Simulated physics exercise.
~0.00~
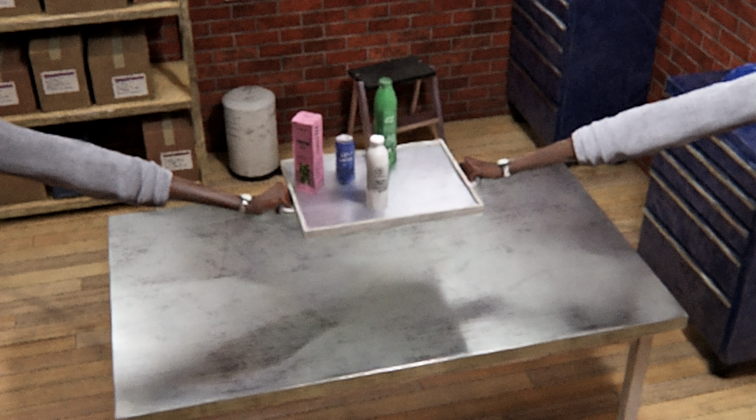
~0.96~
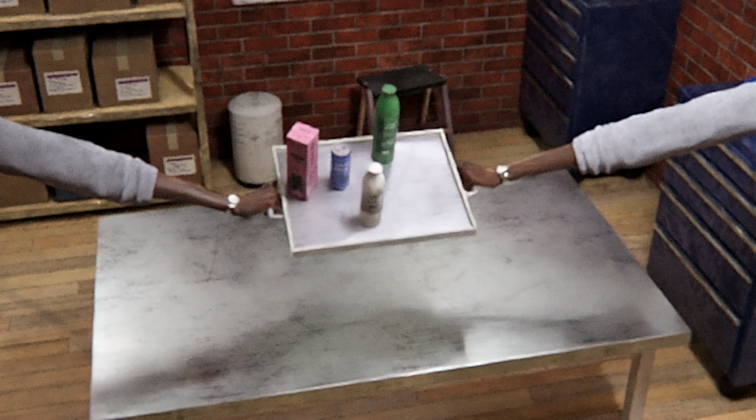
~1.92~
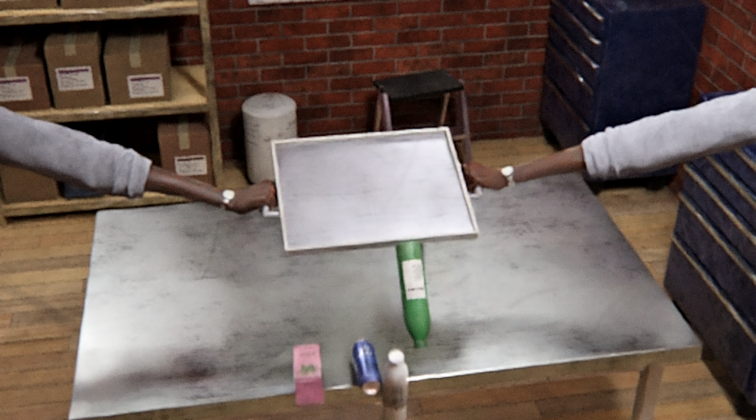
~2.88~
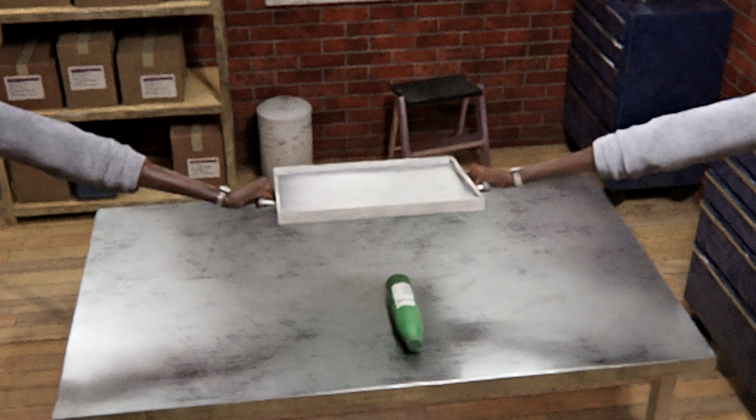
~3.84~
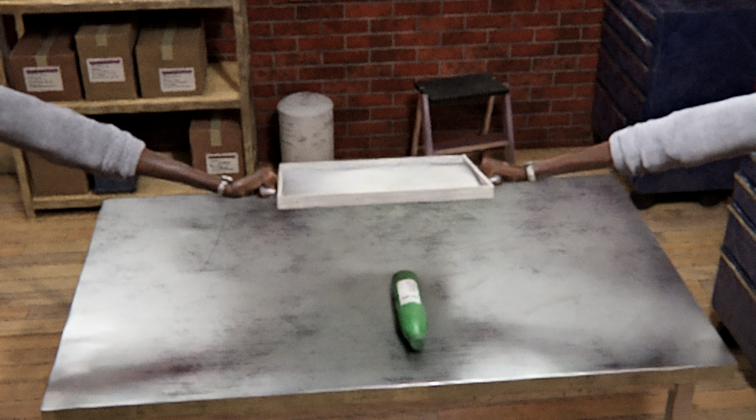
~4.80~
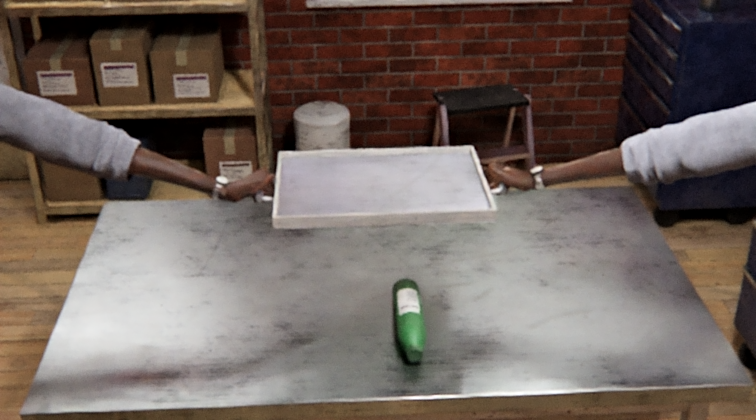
Two hands tipping a tray toward the near side, spilling all four containers, then holding it empty above a fallen green bottle.
